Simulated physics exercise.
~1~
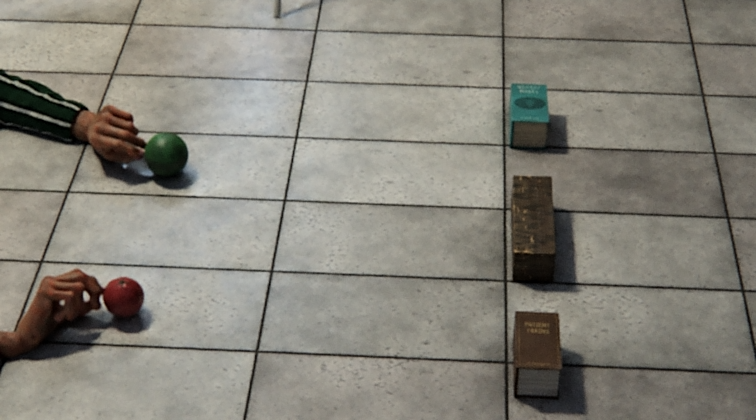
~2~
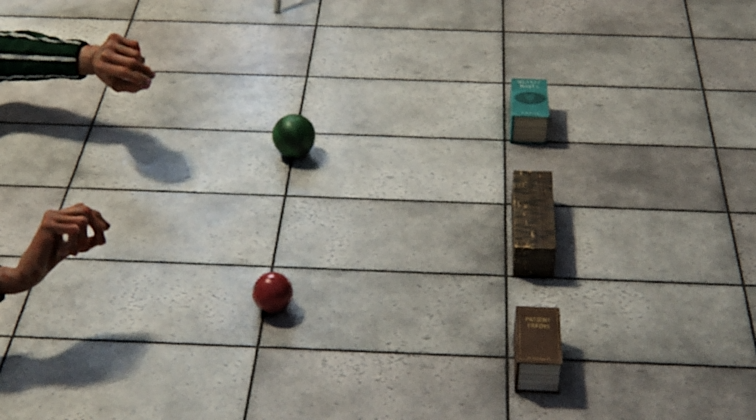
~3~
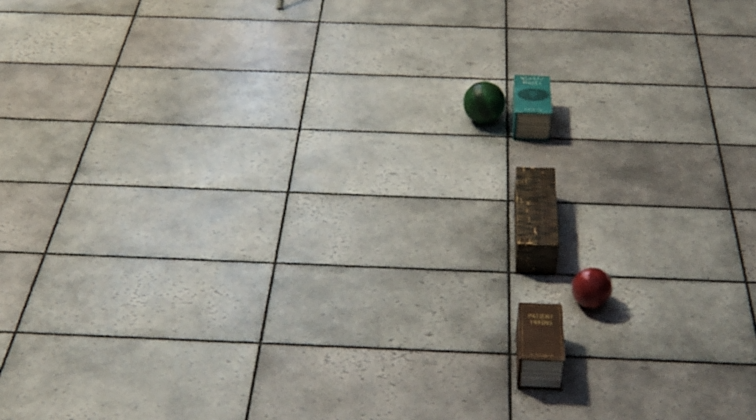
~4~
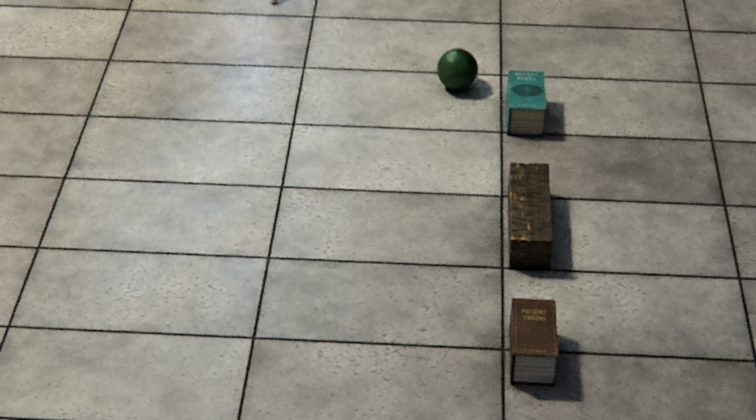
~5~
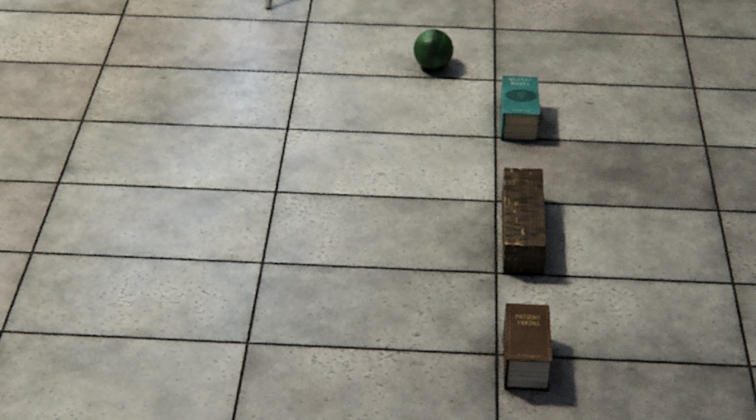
Two hands release balls toward blocks; the red slips through, but the green bounces back.
